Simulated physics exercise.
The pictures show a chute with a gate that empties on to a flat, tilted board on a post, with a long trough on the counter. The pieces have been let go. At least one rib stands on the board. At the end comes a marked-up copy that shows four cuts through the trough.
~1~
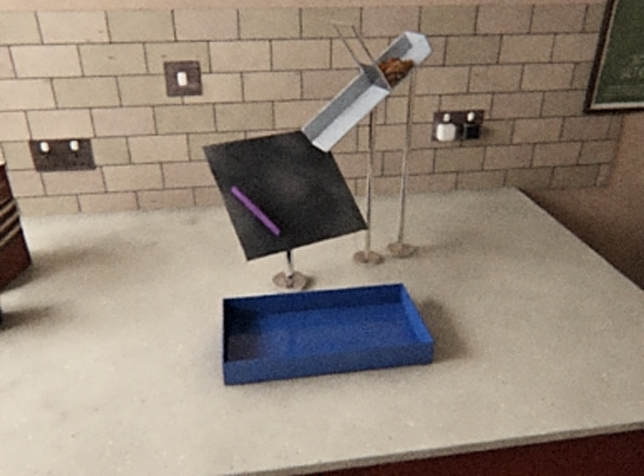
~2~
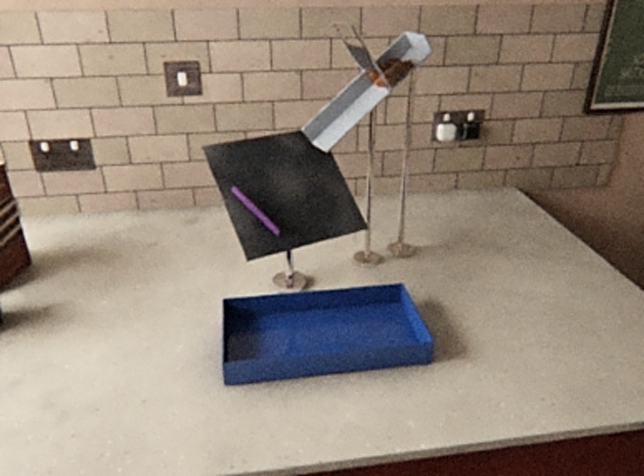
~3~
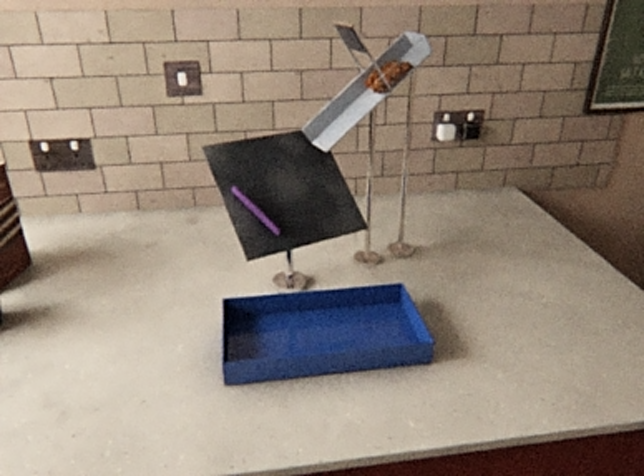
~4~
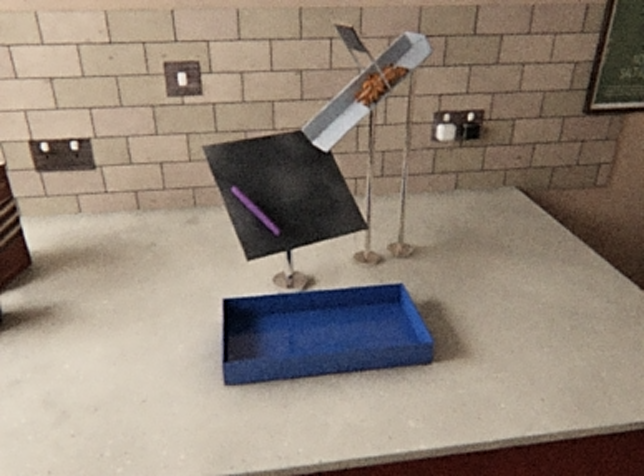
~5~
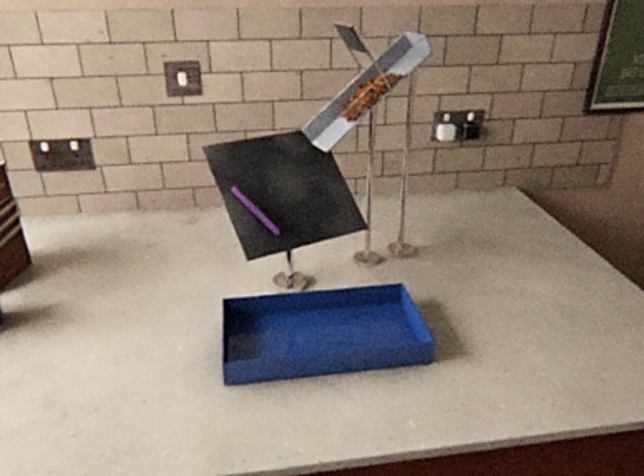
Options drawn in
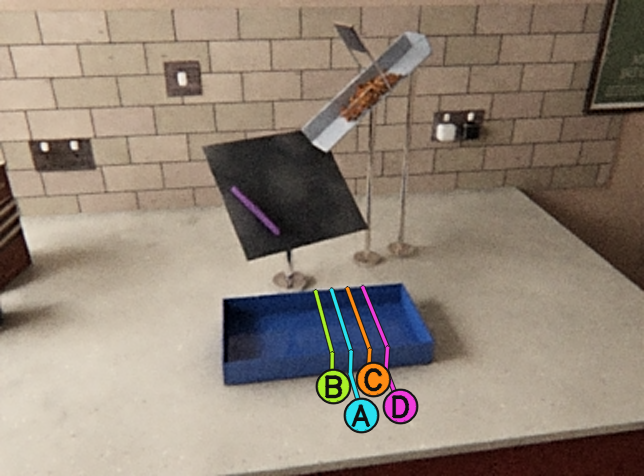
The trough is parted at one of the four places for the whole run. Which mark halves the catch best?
The answer is line B.
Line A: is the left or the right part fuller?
The left side.
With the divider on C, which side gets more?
The left side.
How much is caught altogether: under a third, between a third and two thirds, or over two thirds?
It is over two thirds.
On the marked copy, line A crosses the front rim at (350, 350); line B crosses the front rim at (332, 352); line C crosses the front rim at (369, 348); line D crosses the front rim at (387, 347).
Choosing A, of what is caught, all but a few on the left of the divider, only a few on the right.
Choosing B, of what is caught, close to half on the left of the divider, close to half on the right.
Choosing C, of what is caught, the whole lot on the left of the divider, none at all on the right.
Choosing D, of what is caught, the whole lot on the left of the divider, none at all on the right.
